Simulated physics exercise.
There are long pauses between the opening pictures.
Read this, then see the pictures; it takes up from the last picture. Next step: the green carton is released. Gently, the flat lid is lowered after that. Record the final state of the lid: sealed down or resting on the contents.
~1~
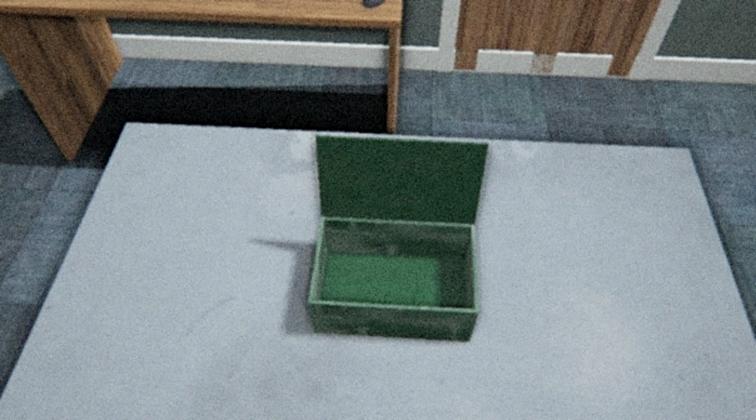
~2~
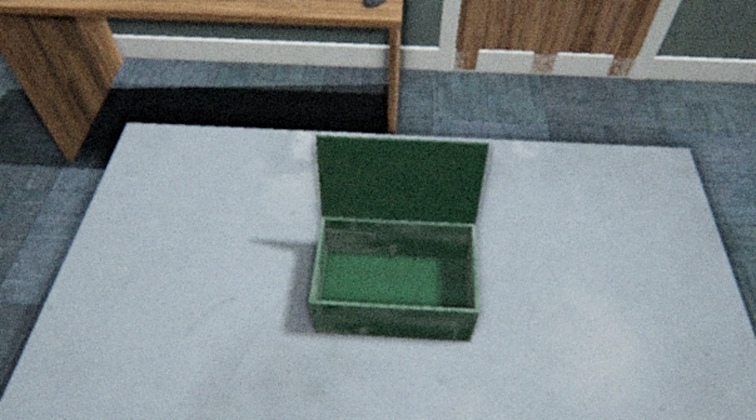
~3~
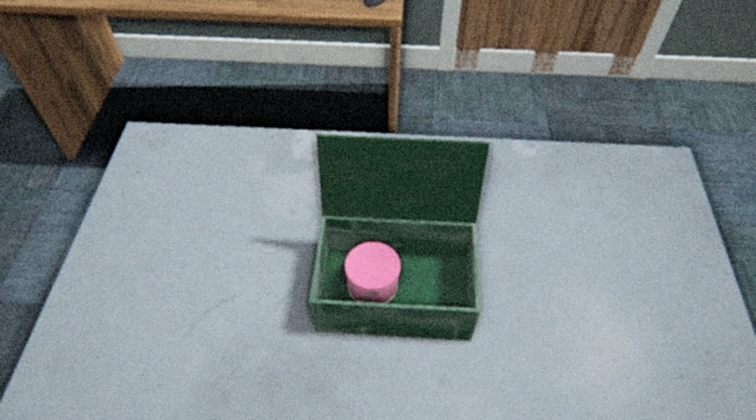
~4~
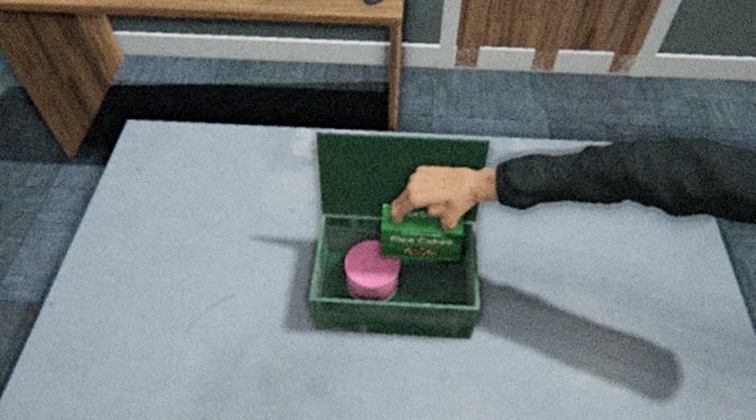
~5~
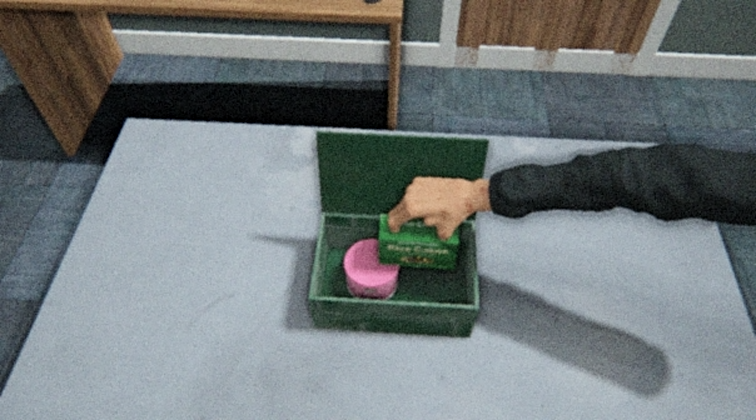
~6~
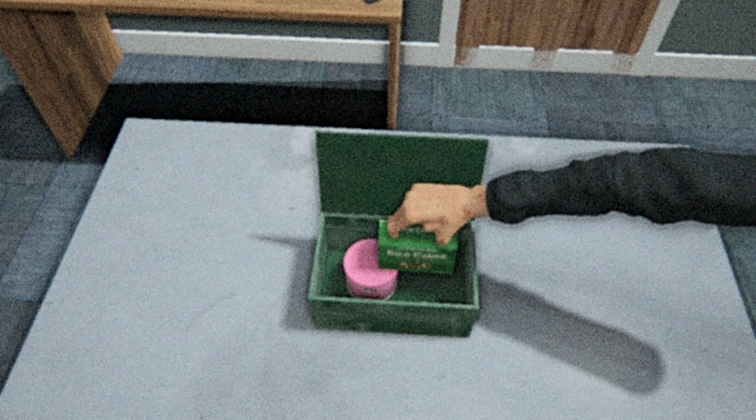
The lid never seats.
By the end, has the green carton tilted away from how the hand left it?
It ends up leaning.
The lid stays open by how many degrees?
Angle above rim: About 45°.
Then, 0.40 s past the last view, green carton rocked 52° from its first pose near (427, 262).
Then, 1.10 s past the last view, lid starting down; green carton rocked 53° from its first pose near (427, 261).
Then, 1.40 s past the last view, lid 72° above the rim; green carton rocked 53° from its first pose near (427, 262).
Then, 1.70 s past the last view, lid 53° above the rim; green carton rocked 53° from its first pose near (427, 262).
Finally, lid 47° above the rim; down or leaning hard in the box, green carton; pink tub still in place. Final places as the last picture's camera would see them, green carton near (427, 262).
